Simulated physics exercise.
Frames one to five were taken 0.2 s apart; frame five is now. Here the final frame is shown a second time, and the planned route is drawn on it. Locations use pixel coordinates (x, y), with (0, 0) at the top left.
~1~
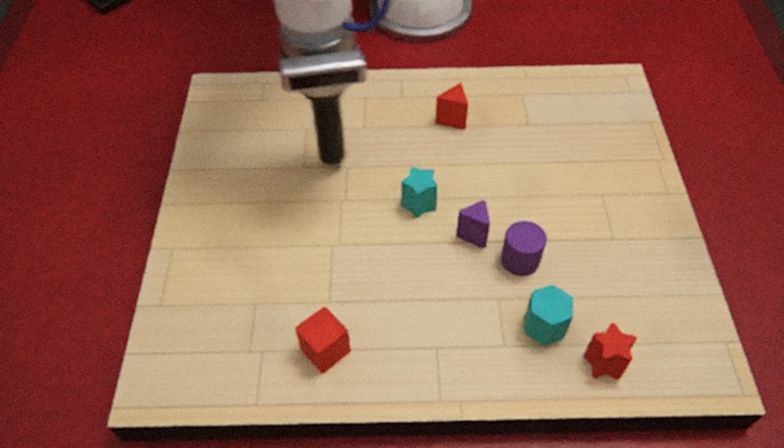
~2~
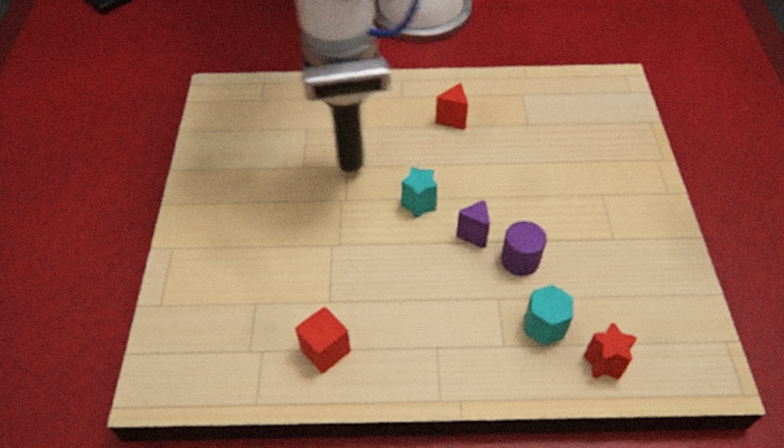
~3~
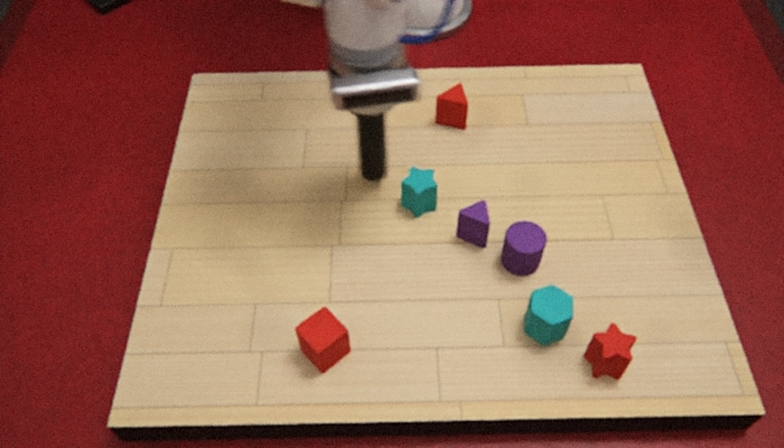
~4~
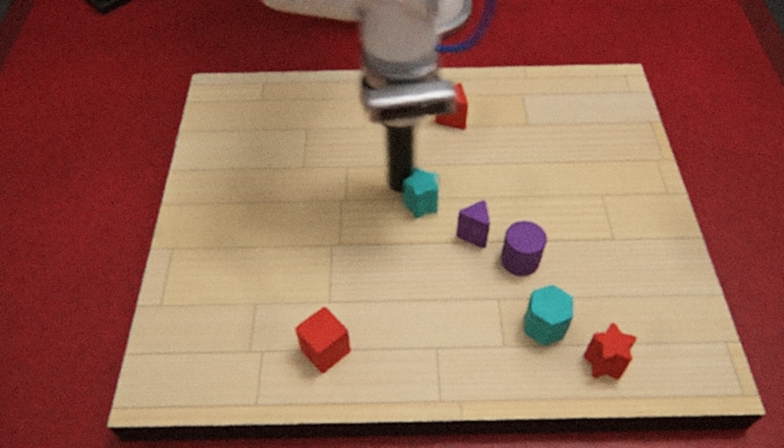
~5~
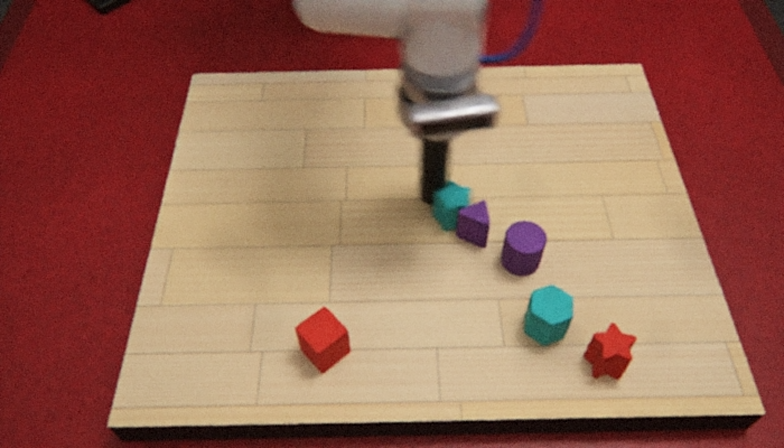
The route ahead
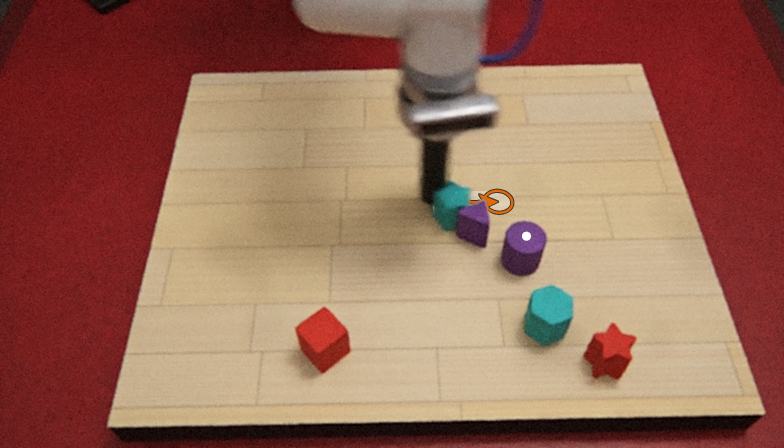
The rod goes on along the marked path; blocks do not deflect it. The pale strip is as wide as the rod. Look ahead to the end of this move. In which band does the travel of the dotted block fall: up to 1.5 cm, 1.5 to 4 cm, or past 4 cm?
The block shifts less than 1.5 cm.
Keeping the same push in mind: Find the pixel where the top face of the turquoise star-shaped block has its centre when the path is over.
Final place: (476, 200).
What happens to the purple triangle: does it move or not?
It will be nudged away from its spot.
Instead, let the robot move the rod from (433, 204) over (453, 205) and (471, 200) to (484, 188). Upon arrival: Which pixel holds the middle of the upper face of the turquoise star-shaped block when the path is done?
The middle of its top is at (477, 199).
The line goes from (433, 204) to (498, 202); the dot is on the purple circular block.
On the path given first. Halfway along, rod at (467, 193); turquoise star-shaped block at (474, 199), turned 40° clockwise; purple triangle at (487, 221).
At the end, rod at (500, 193); turquoise star-shaped block at (476, 200), turned 55° clockwise; purple triangle at (487, 221); purple circular block unmoved.
